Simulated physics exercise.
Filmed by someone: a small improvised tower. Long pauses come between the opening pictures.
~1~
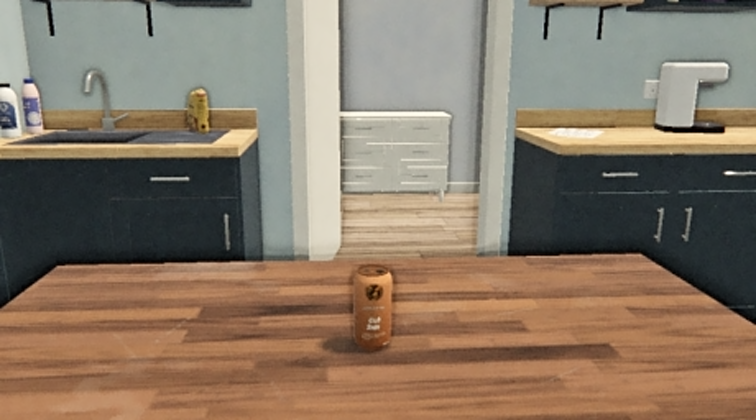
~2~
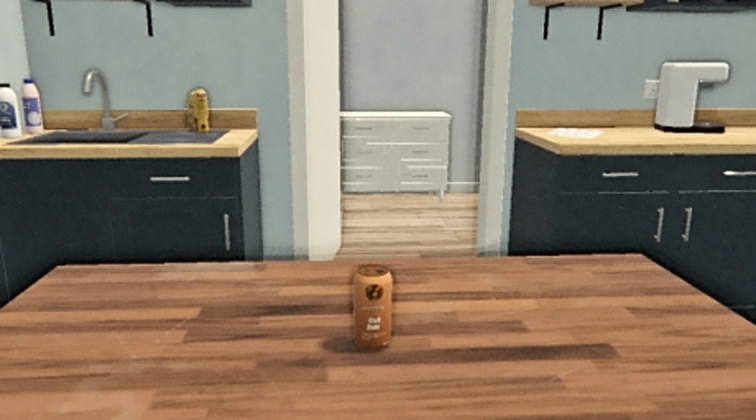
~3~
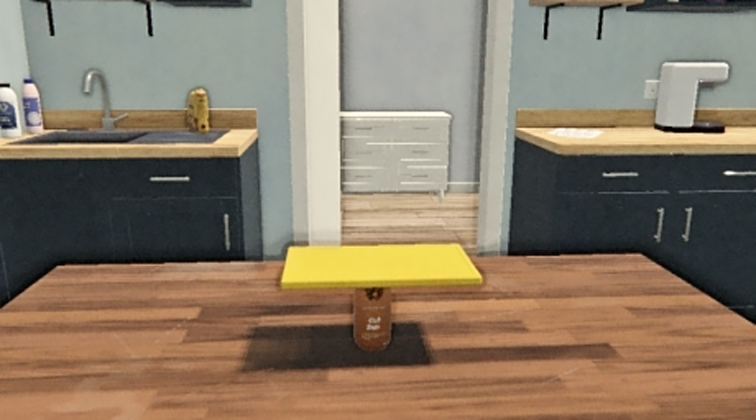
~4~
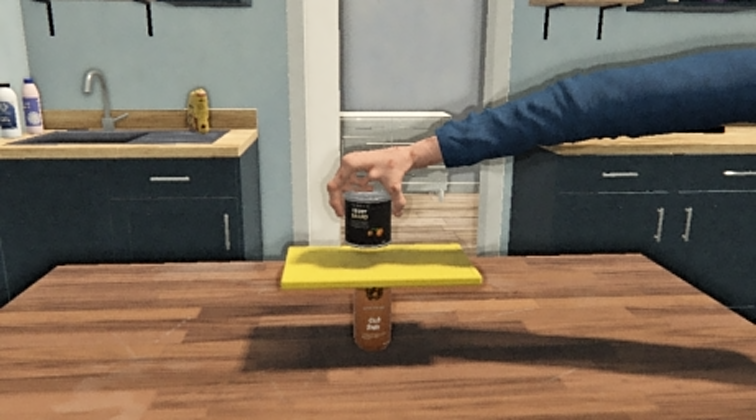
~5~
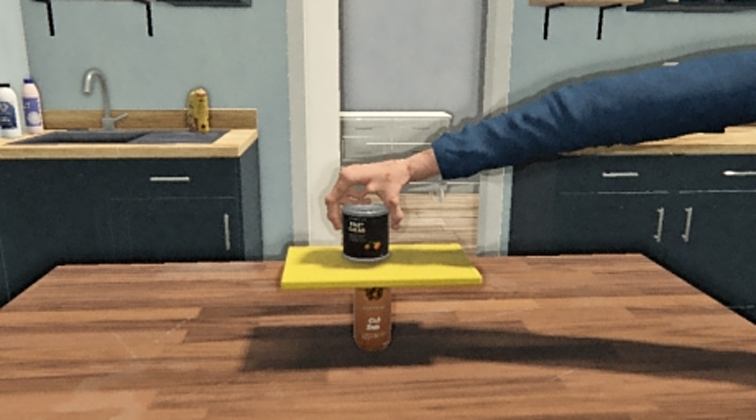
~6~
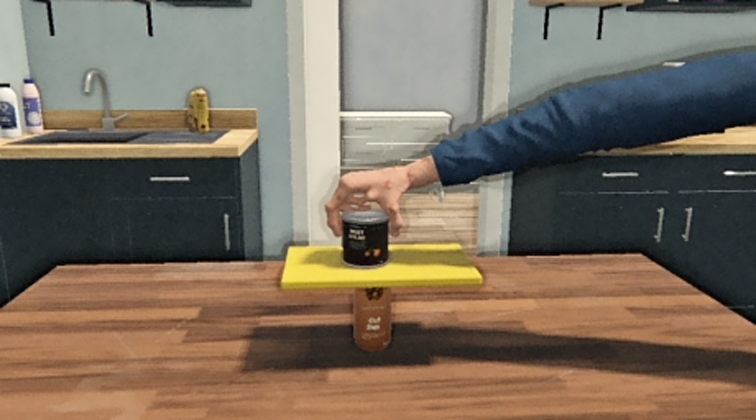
A hand lowers a black tin onto a yellow lid resting on an orange can.
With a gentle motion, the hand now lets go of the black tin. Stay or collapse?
I expect the stack to stay settled.
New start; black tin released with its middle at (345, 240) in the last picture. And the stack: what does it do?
Outcome: Stable.
Then, 0.50 s later than the last frame, all is still.
Then, 1.10 s later than the last frame, black tin resting near (366, 239).
When it is over, all 3 as before. End places, in pixels of the last picture, black tin near (365, 239). The stack keeps its balance.
